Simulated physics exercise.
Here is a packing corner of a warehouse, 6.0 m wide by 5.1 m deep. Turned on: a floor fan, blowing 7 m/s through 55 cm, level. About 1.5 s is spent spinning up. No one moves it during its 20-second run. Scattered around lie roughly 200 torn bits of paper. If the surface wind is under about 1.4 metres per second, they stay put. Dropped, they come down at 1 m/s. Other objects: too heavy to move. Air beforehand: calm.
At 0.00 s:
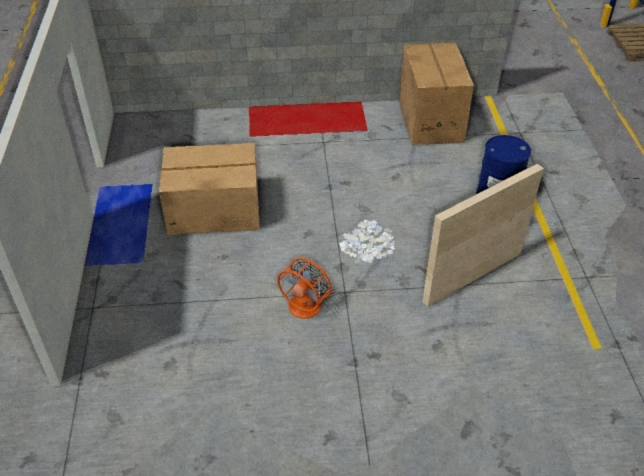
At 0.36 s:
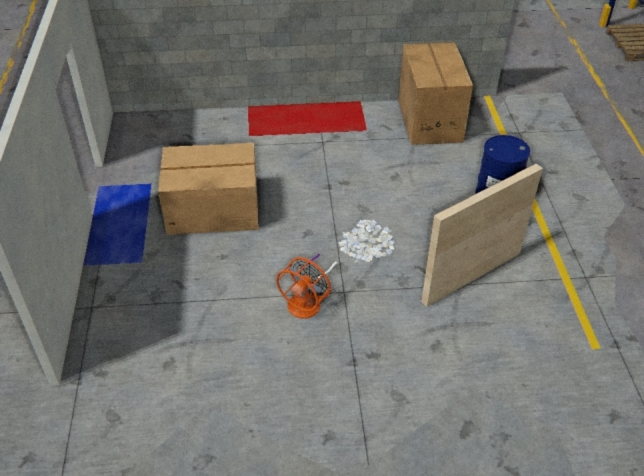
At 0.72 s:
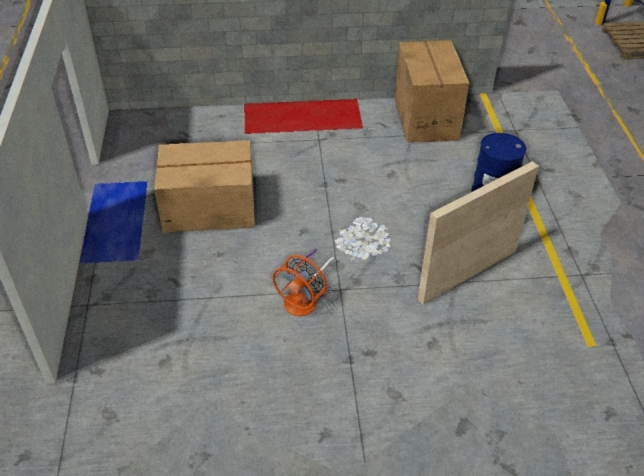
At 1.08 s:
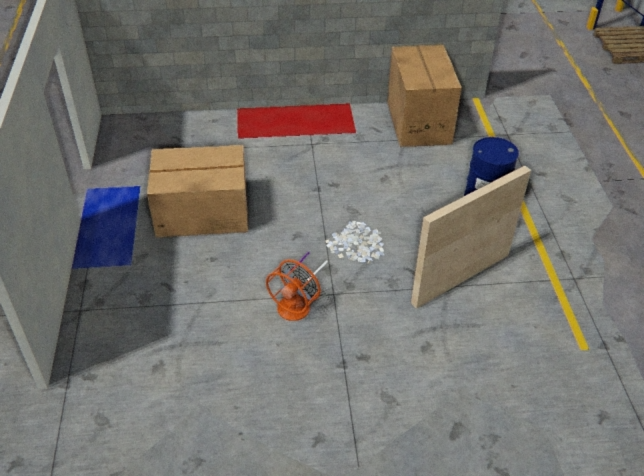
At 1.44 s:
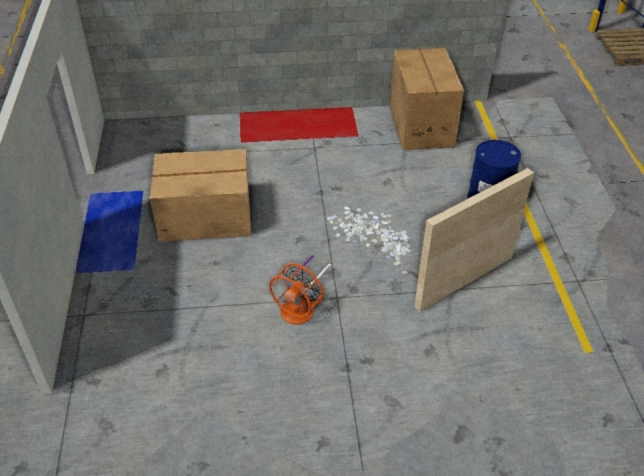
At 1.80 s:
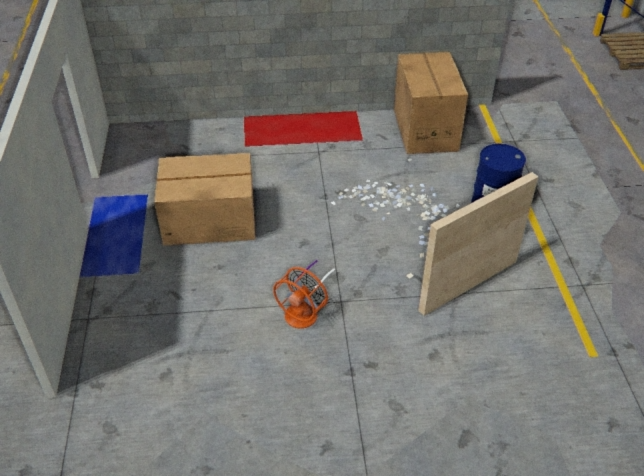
In a warehouse corner, an orange floor fan faced a pile of torn white paper bits, which lay still at first, then spread across the concrete toward the wooden screen and blue barrel.
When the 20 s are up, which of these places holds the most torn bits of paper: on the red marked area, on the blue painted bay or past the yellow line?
The yellow one.
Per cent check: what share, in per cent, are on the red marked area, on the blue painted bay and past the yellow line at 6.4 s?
Roughly 30 % red, 0 % blue, 40 % yellow.
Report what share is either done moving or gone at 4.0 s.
That works out to some 40 %.
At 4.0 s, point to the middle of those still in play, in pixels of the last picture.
Centre point: About (380, 125) px.
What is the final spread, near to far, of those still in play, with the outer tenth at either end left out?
Around 2.8 m.
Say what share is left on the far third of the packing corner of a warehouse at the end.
Roughly 30 %.
After 4.0 s, 56 % are on the move or not yet settled, 26 % are on the red marked area, 41 % past the yellow line and 0 % on the blue painted bay; the middle of those still in play is near (380, 125).
After 6.4 s, 53 % are on the move or not yet settled, 27 % are on the red marked area, 40 % past the yellow line and 0 % on the blue painted bay; the middle of those still in play is near (367, 126).
After 11.0 s, 48 % are on the move or not yet settled, 20 % are on the red marked area, 41 % past the yellow line and 0 % on the blue painted bay; the middle of those still in play is near (346, 130).
After 20.0 s, at the end, 16 % are on the red marked area, 42 % past the yellow line and 0 % on the blue painted bay; the middle of those still in play is near (335, 130).
